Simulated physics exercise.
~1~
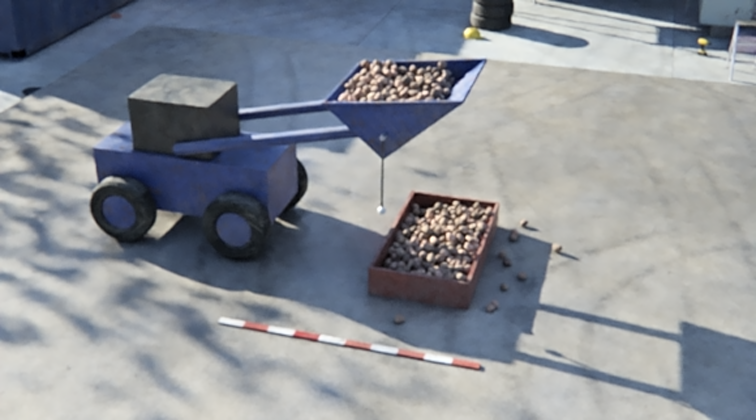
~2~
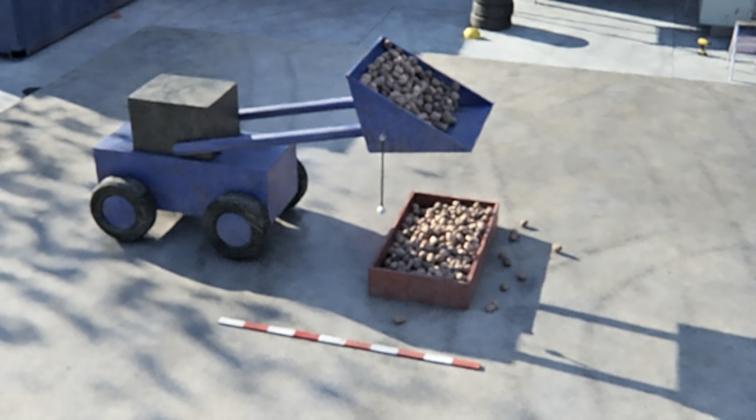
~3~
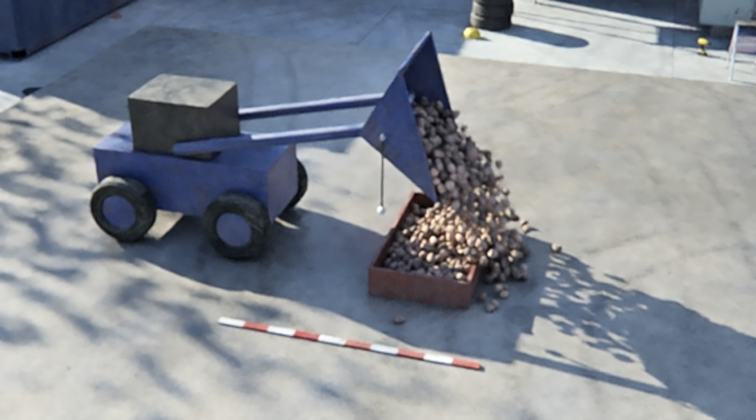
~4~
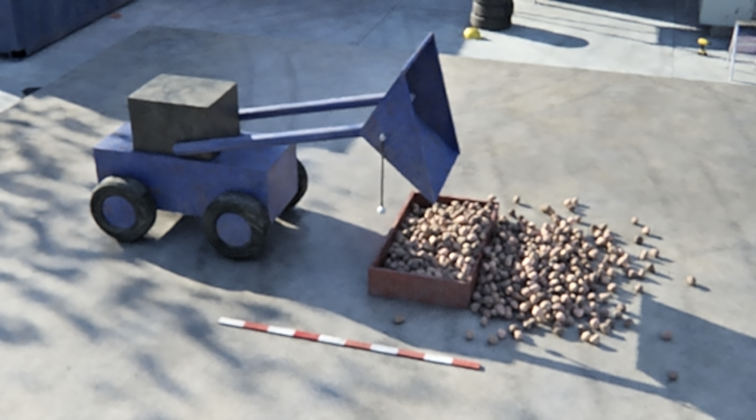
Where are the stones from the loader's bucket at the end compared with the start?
At the start they are heaped in the raised bucket. By the end they have moved lower and to the right, lying in and around the red bin, with many scattered on the ground to its right.
A blue loader tips its bucket, spilling stones into a red bin and onto the ground.
